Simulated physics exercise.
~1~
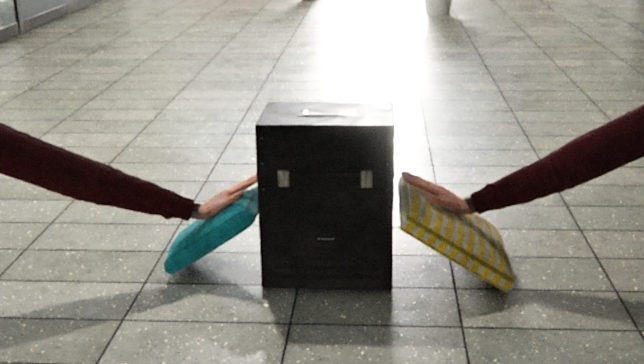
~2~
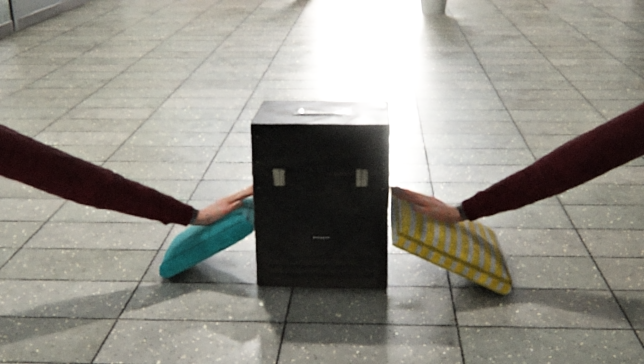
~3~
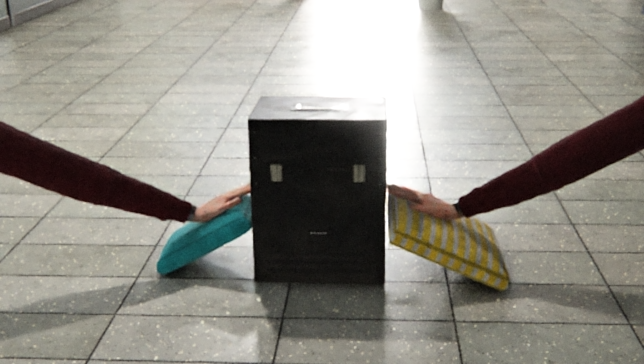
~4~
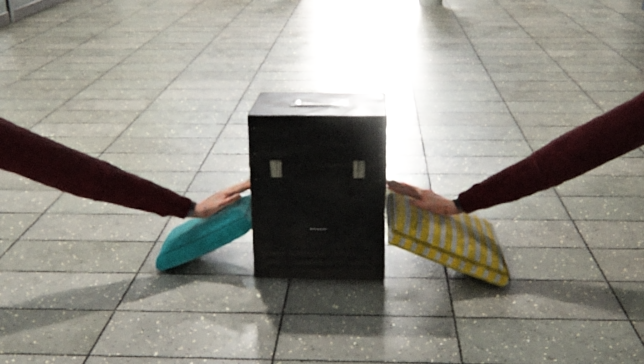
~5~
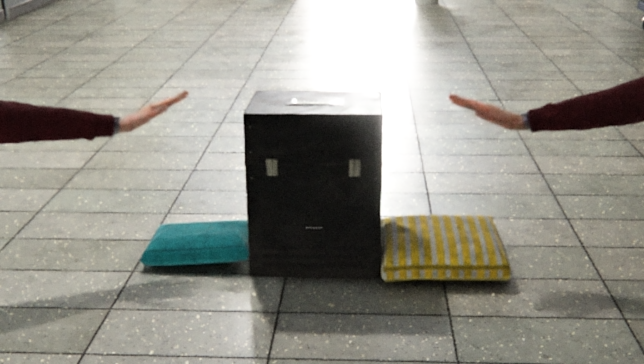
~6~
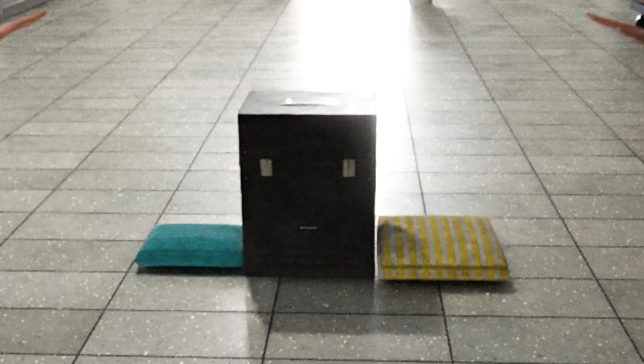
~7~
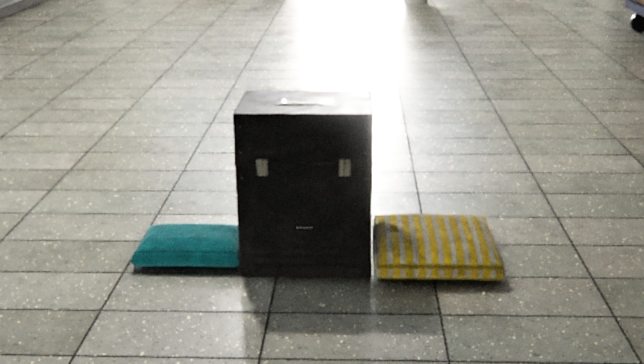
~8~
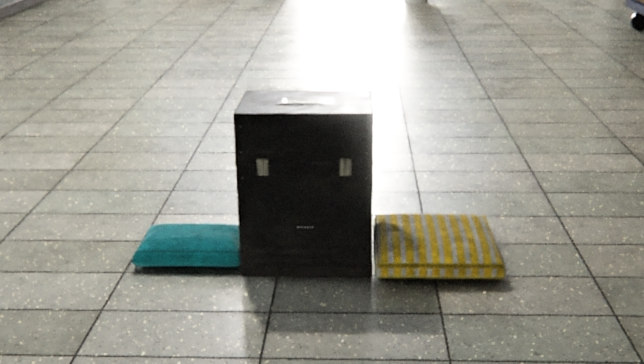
A black chest stands upright in the middle of a grey tiled floor, seen from the front and slightly above by a gently swaying camera, with bright light glaring on the tiles behind it. Two hands in dark maroon sleeves reach in from either side, holding a turquoise soft bag against its left side and a yellow striped cushion against its right. The bag and cushion lean there, tilted, under the hands. Then the hands let go and lift away, and both slump down flat. The arms withdraw, leaving the two lying on either side of the still-standing chest.
